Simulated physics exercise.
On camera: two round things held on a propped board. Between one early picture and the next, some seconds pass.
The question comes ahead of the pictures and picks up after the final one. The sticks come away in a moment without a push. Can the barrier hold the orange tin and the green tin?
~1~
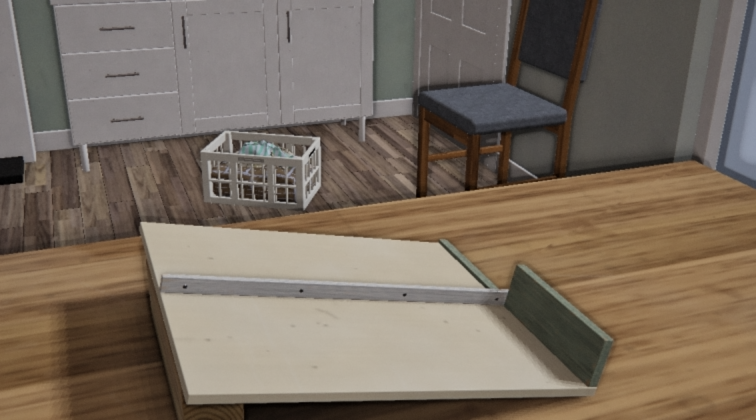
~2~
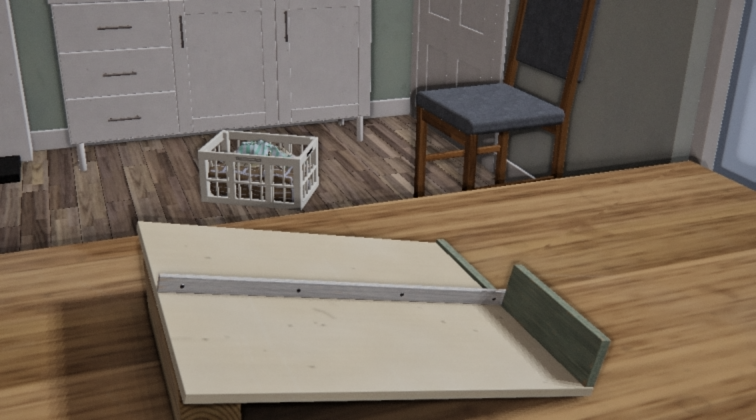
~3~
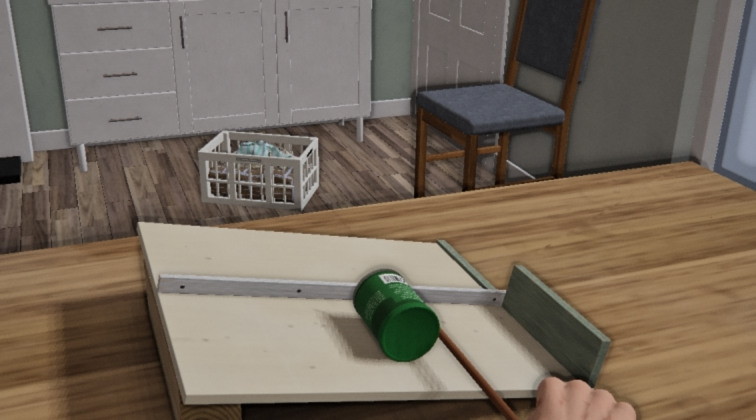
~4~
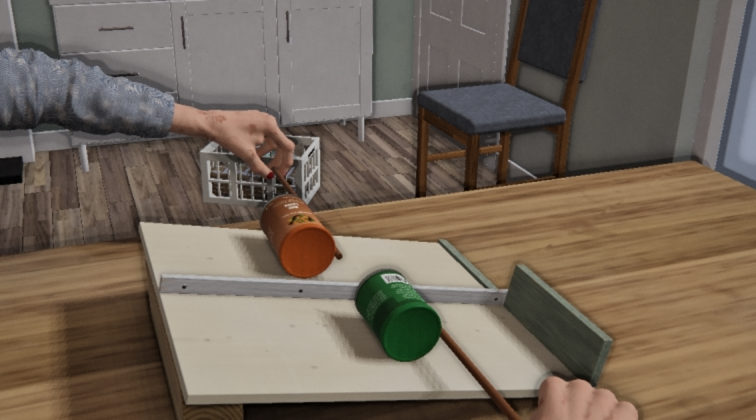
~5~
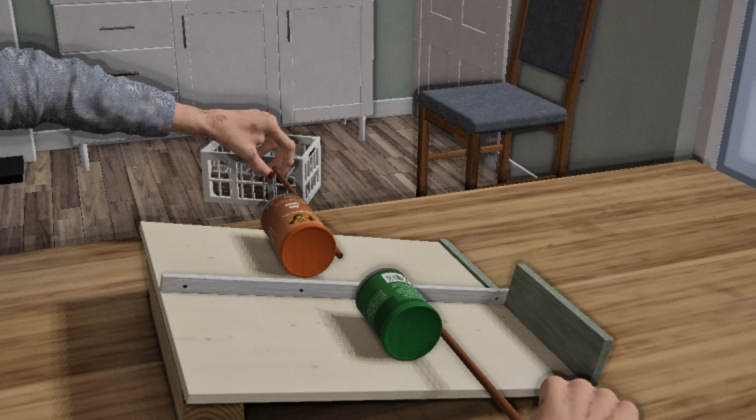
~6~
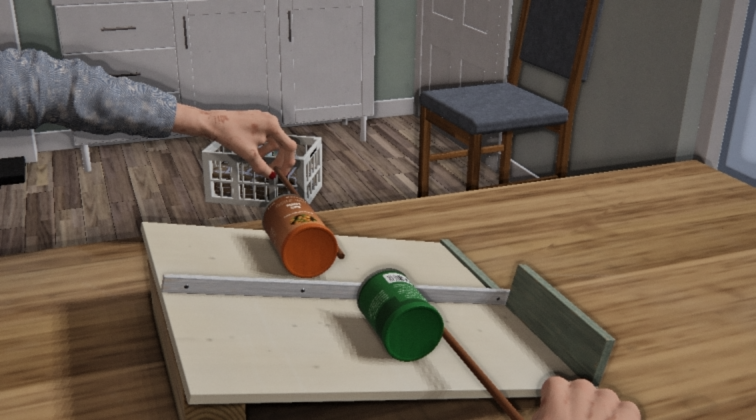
Trial note - orange tin drops off the end; green tin stays put.
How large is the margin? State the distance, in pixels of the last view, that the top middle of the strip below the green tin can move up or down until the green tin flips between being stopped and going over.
Down, by around 32 pixels.
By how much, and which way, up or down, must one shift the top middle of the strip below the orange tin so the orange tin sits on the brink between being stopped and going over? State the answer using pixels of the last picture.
8 pixels or so, going up.
Then, 0.54 s after the last picture, orange tin rolling on the board near (418, 243); green tin rolling on the board near (529, 318).
Then, 1.08 s after the last picture, orange tin off the board near (637, 231); green tin resting against the strip near (528, 318).
By the end, the orange tin rolls off the board; the green tin stops on the board, near (528, 318).
